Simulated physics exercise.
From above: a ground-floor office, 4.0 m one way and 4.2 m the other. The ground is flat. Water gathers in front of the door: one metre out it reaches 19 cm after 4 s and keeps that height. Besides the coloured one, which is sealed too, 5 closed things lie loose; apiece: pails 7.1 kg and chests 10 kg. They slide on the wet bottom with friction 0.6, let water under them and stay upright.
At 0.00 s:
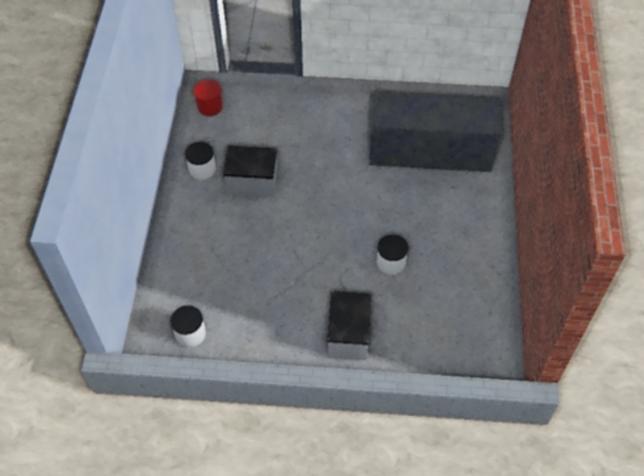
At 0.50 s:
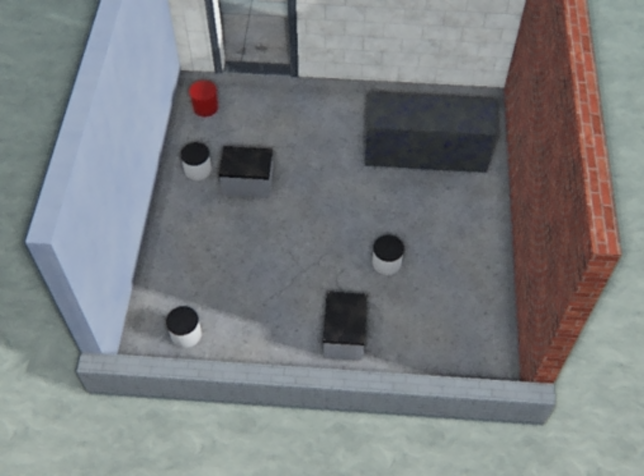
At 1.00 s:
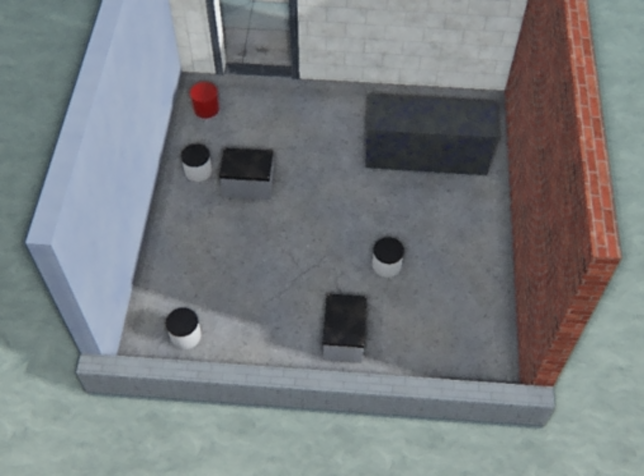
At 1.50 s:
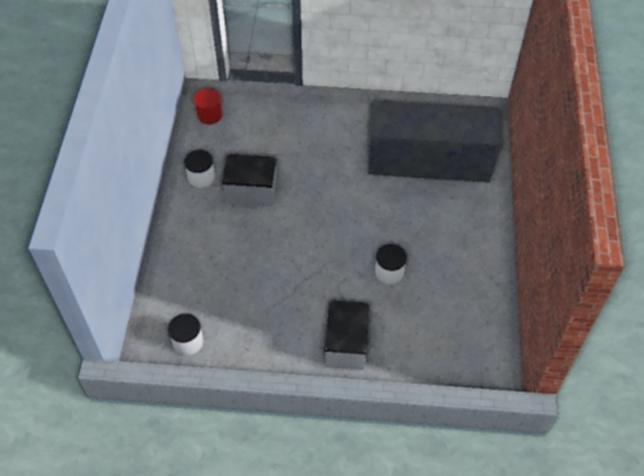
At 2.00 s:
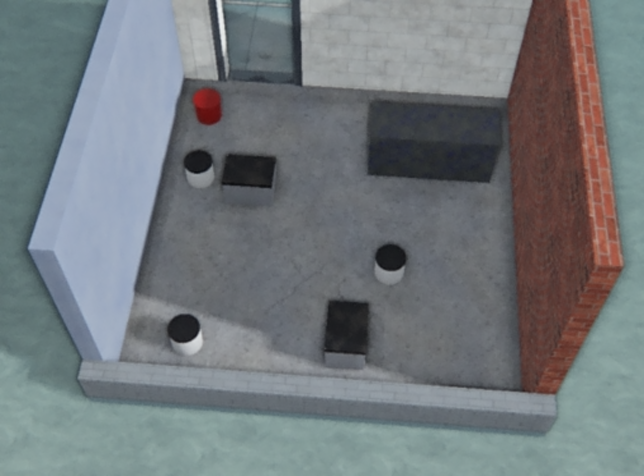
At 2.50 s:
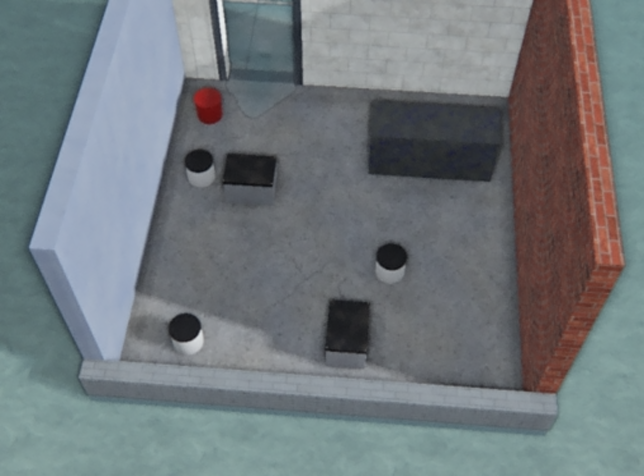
Murky water rising outside a small walled room and starting to spread across the floor by the door, the red pail staying still.
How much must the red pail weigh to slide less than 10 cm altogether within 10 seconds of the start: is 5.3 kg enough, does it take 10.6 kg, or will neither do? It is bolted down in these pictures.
For it, only the larger load is enough.
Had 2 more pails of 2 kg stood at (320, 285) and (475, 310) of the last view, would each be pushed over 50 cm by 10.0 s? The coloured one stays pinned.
In turn: Past it, less.
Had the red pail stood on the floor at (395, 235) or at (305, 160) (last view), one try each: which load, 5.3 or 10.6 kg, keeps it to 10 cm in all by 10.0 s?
In turn: Either load holds; it takes the larger.
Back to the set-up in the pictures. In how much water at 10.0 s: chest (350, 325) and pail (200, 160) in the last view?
About 6 and 4 cm.
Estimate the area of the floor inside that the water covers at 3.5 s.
Some 2.0 m2.
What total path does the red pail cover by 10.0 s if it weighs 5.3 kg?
Some 250 cm in all.
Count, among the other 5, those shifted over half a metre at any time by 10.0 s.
That makes 1.
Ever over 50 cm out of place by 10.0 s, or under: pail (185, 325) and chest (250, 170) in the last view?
In that order: Short of it, more.
After 3.5 s the red pail would be 0 cm from its start with 5.3 kg and 0 cm from its start with 10.6 kg; 3 cm of water round it then.
After 4.5 s the red pail would be 10 cm from its start with 5.3 kg and 0 cm from its start with 10.6 kg; 5 cm of water round it then.
After 7.0 s the red pail would be 76 cm from its start with 5.3 kg and 0 cm from its start with 10.6 kg; 6 cm of water round it then.
After 10.0 s the red pail would be 224 cm from its start with 5.3 kg and 0 cm from its start with 10.6 kg; 7 cm of water round it then.
